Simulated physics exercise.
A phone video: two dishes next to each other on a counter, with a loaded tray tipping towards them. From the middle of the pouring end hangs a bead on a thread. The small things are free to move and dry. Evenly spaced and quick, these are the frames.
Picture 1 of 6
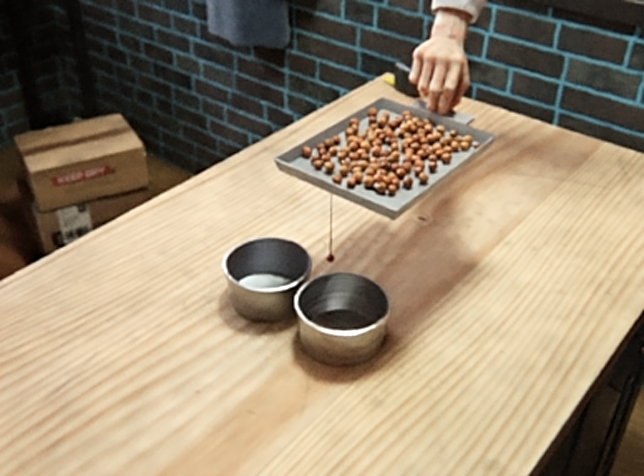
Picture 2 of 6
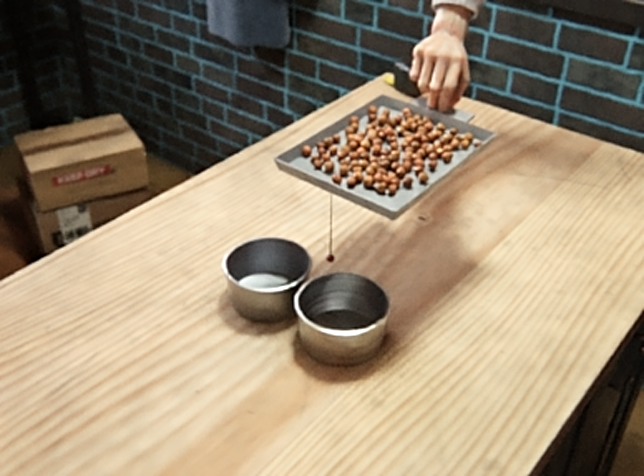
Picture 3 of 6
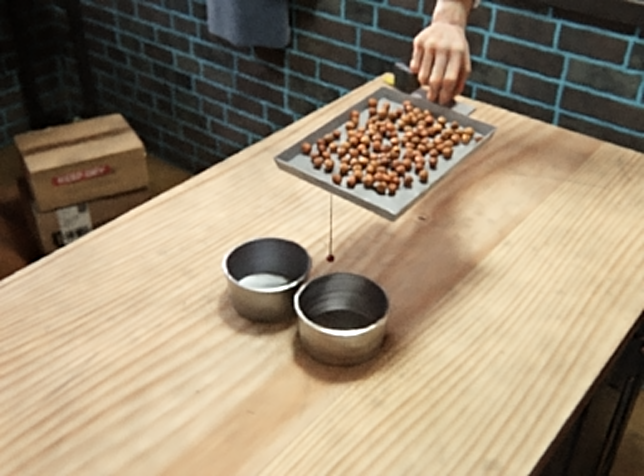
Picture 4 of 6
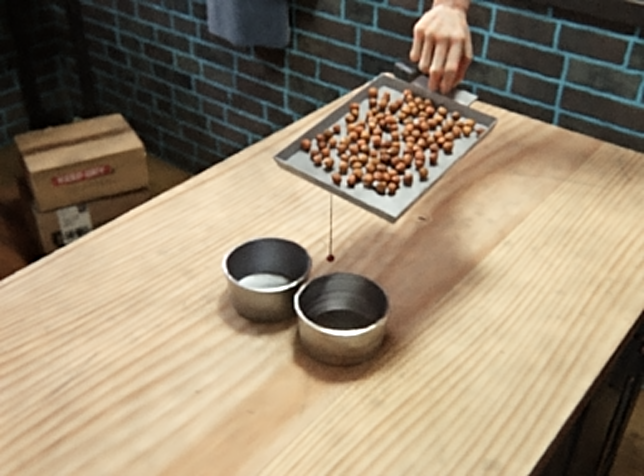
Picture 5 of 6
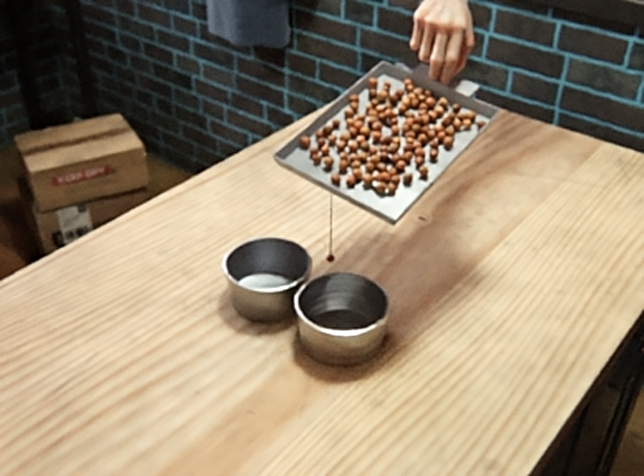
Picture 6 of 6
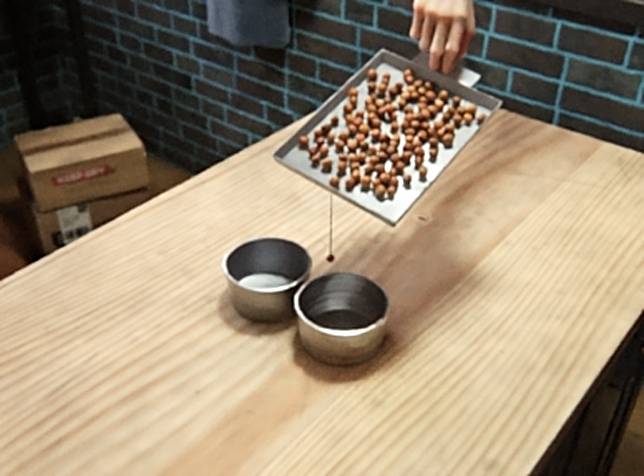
At first, a hand holds a metal tray of round brown nuts nearly level above a wooden table, with a bead hanging on a thread near two metal dishes. Then the hand gradually raises the back of the tray, steepening its slope towards the viewer, and some nuts shift slightly on it.
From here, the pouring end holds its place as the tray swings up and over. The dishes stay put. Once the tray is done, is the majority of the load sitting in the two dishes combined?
Majority caught.
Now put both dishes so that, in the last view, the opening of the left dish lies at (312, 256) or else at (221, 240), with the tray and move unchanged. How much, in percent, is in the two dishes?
About 60% on the first try and 10% on the second.
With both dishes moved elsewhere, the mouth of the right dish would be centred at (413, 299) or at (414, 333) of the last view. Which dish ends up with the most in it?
Result, first place: The righthand one; second place: The lefthand one.
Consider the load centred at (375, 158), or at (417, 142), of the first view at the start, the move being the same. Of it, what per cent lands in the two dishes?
First try 70 %, second try 70 %.
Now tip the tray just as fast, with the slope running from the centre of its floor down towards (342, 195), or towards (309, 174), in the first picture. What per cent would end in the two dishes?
About 80 % and 80 %.
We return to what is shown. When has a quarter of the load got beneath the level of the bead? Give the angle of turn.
I'd put it at about 95 degrees.
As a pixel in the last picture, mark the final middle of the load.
At about (347, 334).
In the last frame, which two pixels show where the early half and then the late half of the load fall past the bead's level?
(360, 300) first, (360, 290) later.
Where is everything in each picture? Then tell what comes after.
The first frame shows corners of the pouring end (279, 158) and (395, 207), level; middle of the load (395, 148), hazelnuts; left dish (239, 298); right dish (314, 340); bead on its thread (330, 258).
The second frame shows corners of the pouring end (279, 158) and (395, 208), level; middle of the load (395, 146).
The third frame shows corners of the pouring end (278, 157) and (395, 210), tipped barely, lowest at the right corner; middle of the load (395, 142).
The fourth frame shows corners of the pouring end (278, 156) and (394, 213), tipped a little, lowest at the right corner; middle of the load (396, 136).
The fifth frame shows corners of the pouring end (277, 155) and (394, 215), tipped a little, lowest at the right corner; middle of the load (396, 130).
The sixth frame shows corners of the pouring end (277, 154) and (394, 218), tipped clearly, lowest at the right corner; middle of the load (395, 127), roughly a third on the move; left dish (239, 298); right dish (314, 340).
Just after the last frame, tray tipped steeply; almost all on the tray; just a few in the right dish; about a tenth in the air.
A moment on, tray tipped past a quarter turn; about a tenth on the tray; roughly two thirds in the right dish; just a few in the left dish; about a tenth outside both; roughly a quarter in the air.
Further on, tray tipped past a quarter turn; the larger part in the right dish; just a few in the left dish; roughly a quarter outside both.
When it is over, tray tipped past a quarter turn; the larger part in the right dish; just a few in the left dish; roughly a quarter outside both.
